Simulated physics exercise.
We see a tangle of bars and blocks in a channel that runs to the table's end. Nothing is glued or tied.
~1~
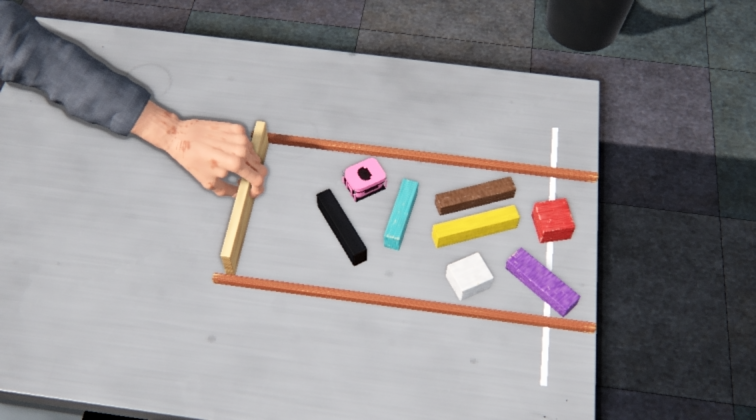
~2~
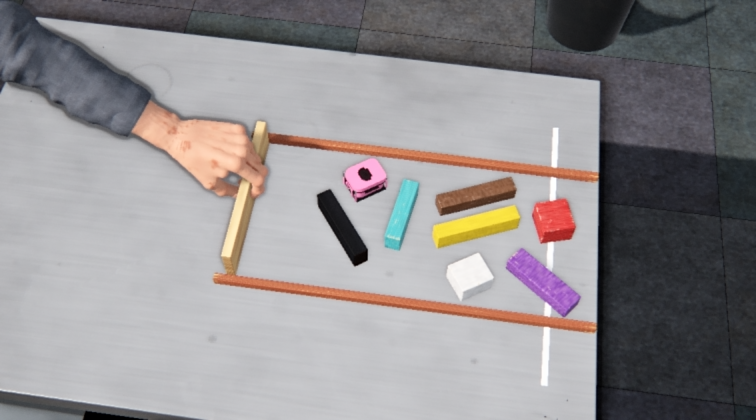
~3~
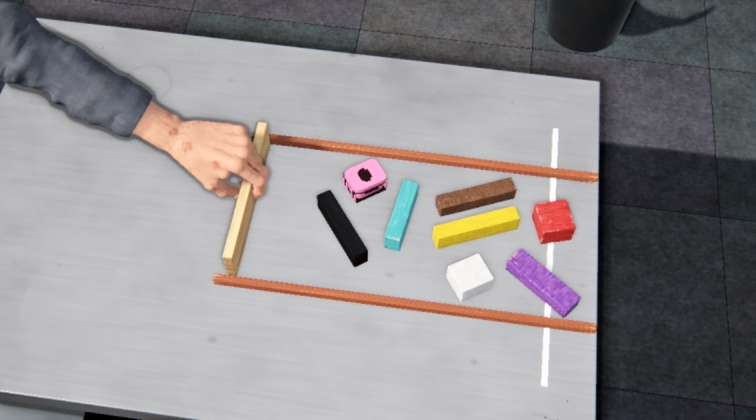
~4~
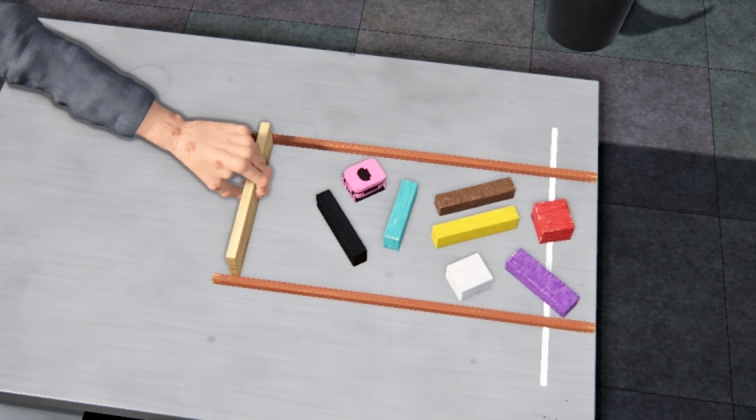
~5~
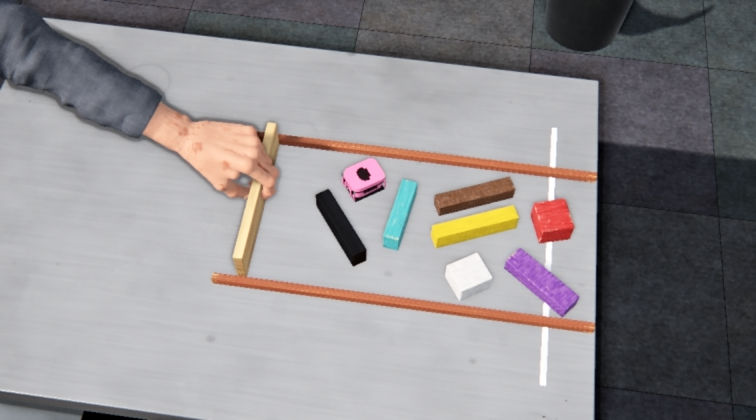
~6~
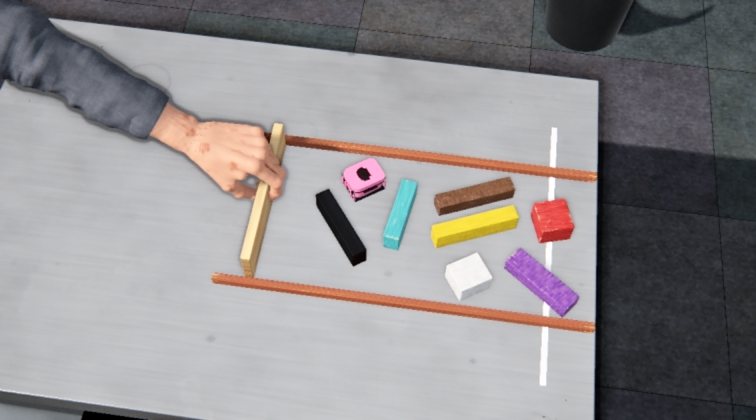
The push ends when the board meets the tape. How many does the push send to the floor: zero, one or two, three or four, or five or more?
The number that fall off is three or four.
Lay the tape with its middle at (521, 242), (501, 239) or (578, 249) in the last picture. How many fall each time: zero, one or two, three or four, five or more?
Taking them in turn, one or two; none; at least five.
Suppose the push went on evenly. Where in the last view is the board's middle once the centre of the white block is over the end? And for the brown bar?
Its middle is around (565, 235) and around (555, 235).
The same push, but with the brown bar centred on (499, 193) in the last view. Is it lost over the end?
It drops off.
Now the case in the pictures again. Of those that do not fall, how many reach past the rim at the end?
The number is 2.
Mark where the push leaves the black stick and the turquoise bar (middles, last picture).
Near (558, 256) and (575, 238).
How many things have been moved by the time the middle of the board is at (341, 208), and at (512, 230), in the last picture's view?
The counts are 2 and 8.
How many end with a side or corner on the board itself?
In contact: 2.
Soon after, none off yet; red block at rest near (552, 221); purple bar at rest near (541, 282); yellow bar at rest near (475, 227).
After that, none off yet; red block moving near (558, 220); purple bar at rest near (541, 282); yellow bar displaced a little near (502, 233).
And then, none off yet; red block displaced about its own width near (600, 229); purple bar displaced a little near (586, 296); yellow bar displaced about its own width near (558, 248).
In the end, the number that fall off is three or four; gone, yellow bar, purple bar and red block.
